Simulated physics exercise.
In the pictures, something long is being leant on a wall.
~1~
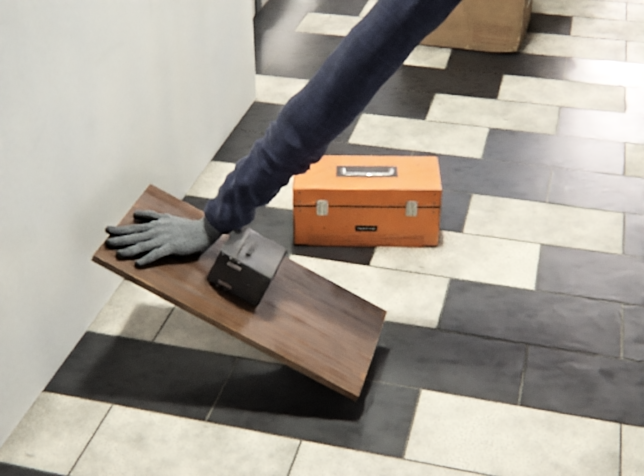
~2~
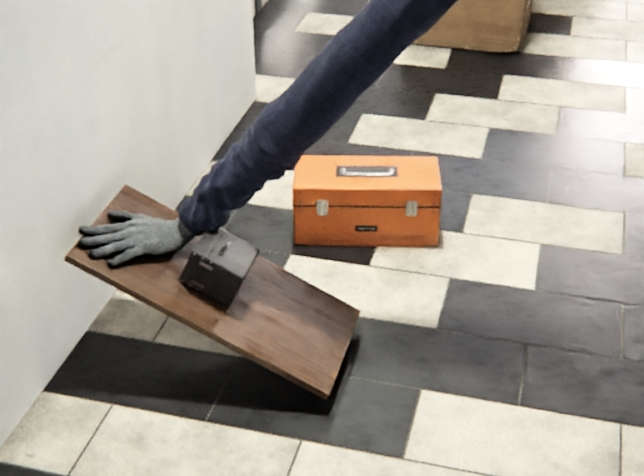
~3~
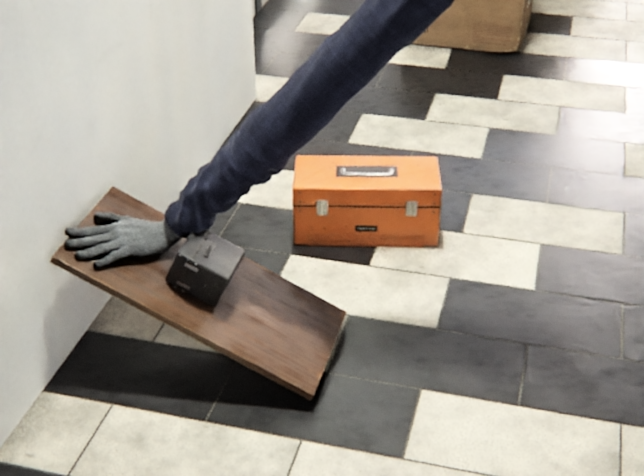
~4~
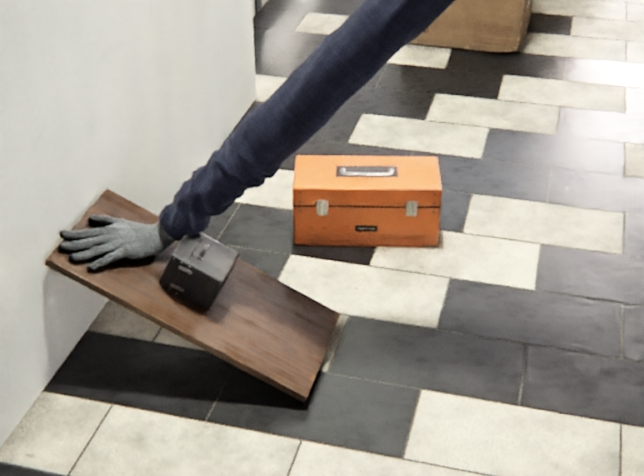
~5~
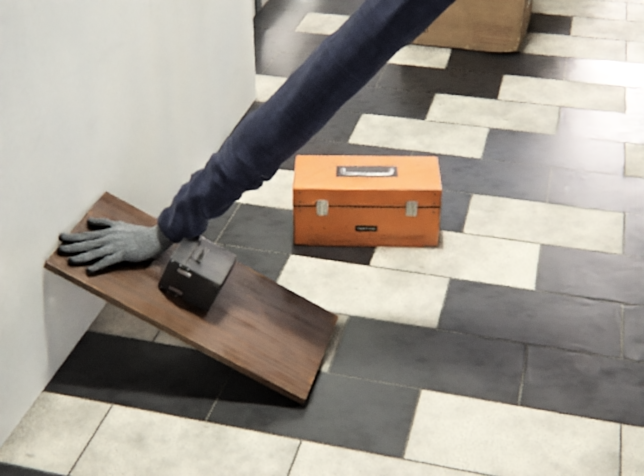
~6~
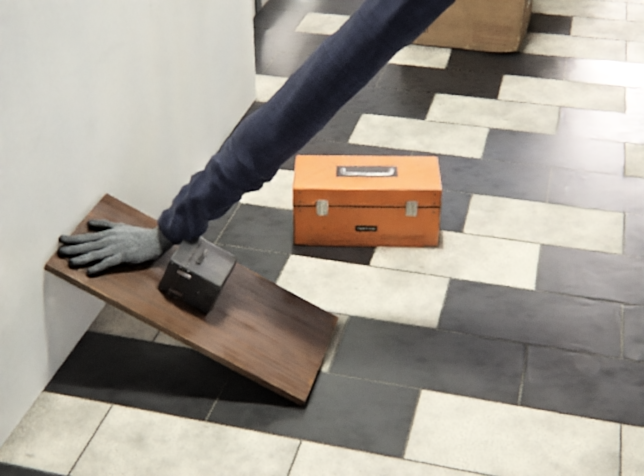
The video shows a gloved hand moving a tilted brown board, with a dark box-shaped object on it, leftward to a pale wall beside an orange toolbox on a checkered floor, then holding it propped there almost motionless.
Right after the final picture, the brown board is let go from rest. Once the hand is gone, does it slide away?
Yes, it is left lower.
Then, 0.30 s past the last view, brown board leaning 20° more than when let go near (216, 333).
Then, 0.40 s past the last view, brown board leaning 23° more than when let go near (219, 329).
Then, 0.60 s past the last view, brown board leaning 26° more than when let go near (221, 340).
Finally, moved from the start, brown board; orange toolbox still in place. Final places as the last picture's camera would see them, brown board near (222, 343). The board slips out.
